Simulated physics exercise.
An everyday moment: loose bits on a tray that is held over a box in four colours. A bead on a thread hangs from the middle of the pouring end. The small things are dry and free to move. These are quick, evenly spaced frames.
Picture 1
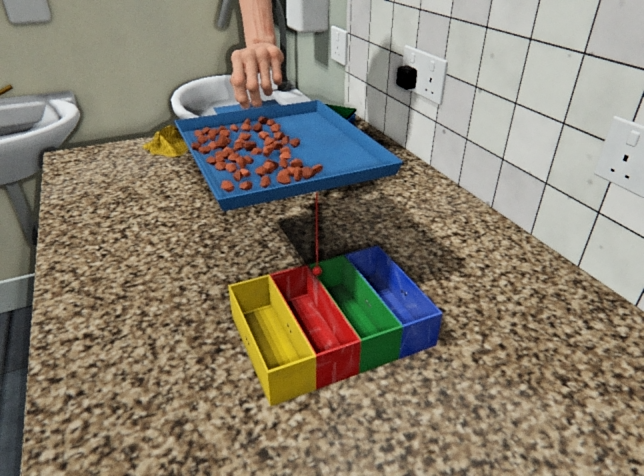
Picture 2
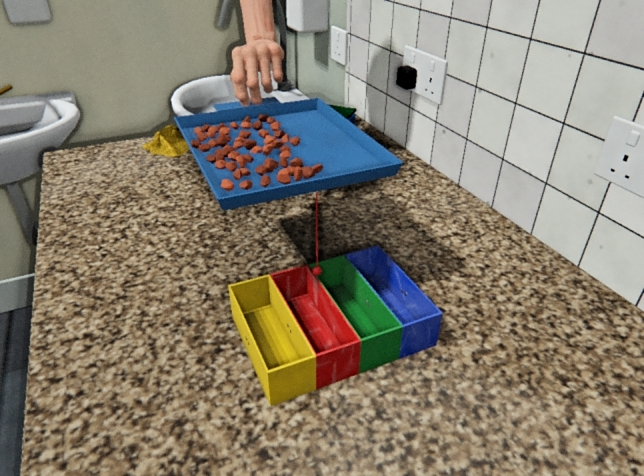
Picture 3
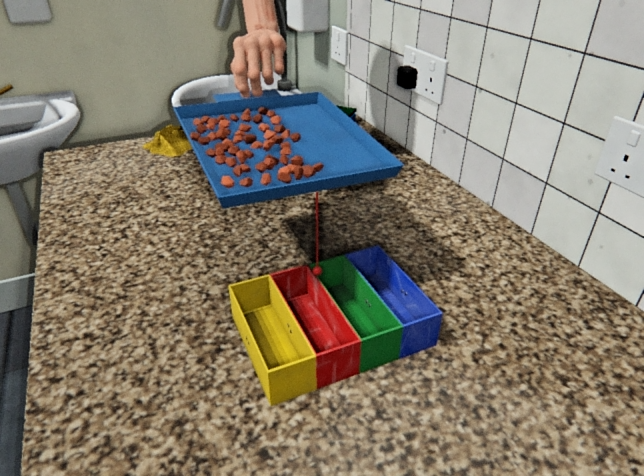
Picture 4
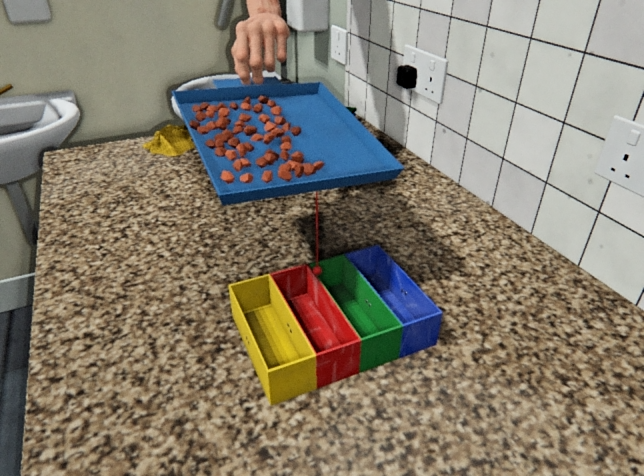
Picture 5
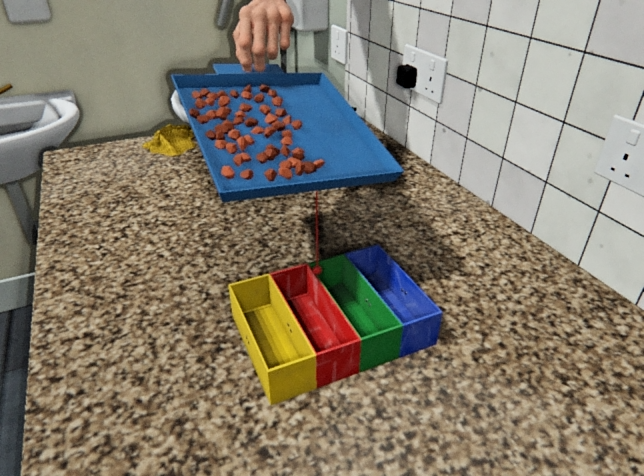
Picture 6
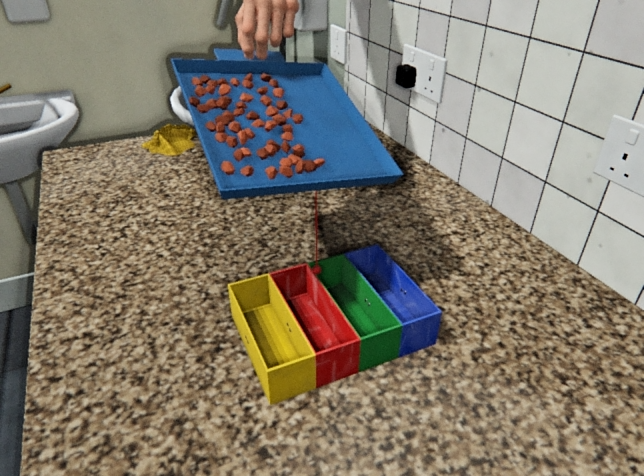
Blue tray of reddish-brown bits tilting gradually as a hand raises its far side above a yellow, red, green and blue box.
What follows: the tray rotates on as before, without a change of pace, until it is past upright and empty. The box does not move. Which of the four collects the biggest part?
The blue cell gets the most.
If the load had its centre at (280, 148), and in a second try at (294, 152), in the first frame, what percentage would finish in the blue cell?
In turn 40 and 50 in a hundred.
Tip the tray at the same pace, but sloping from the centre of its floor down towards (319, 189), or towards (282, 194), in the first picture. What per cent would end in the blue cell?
In turn 10 and 0 in a hundred.
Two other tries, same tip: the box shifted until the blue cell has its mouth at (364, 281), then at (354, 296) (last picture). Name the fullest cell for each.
The first try: The blue cell. The second: The blue cell.
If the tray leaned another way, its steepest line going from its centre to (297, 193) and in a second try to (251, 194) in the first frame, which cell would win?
First the yellow cell, then the yellow one.
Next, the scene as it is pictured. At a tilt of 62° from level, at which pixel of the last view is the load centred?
Roughly at (338, 174).
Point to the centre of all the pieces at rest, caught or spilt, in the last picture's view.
Around (382, 307).
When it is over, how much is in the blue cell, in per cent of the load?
Near 50 %.
Just after the last frame, tray tipped steeply; almost all on the tray; about a tenth falling or outside the box.
A moment on, tray tipped right over; roughly half on the tray; roughly a quarter in the blue cell; about a tenth in the green cell; about a tenth in the red cell; roughly a quarter falling or outside the box.
Further on, tray tipped past a quarter turn; roughly half in the blue cell; roughly a quarter in the green cell; about a tenth in the red cell; about a tenth falling or outside the box.
When it is over, tray tipped past a quarter turn; roughly half in the blue cell; roughly a quarter in the green cell; about a tenth in the red cell; not one in the yellow cell; about a tenth outside the box.
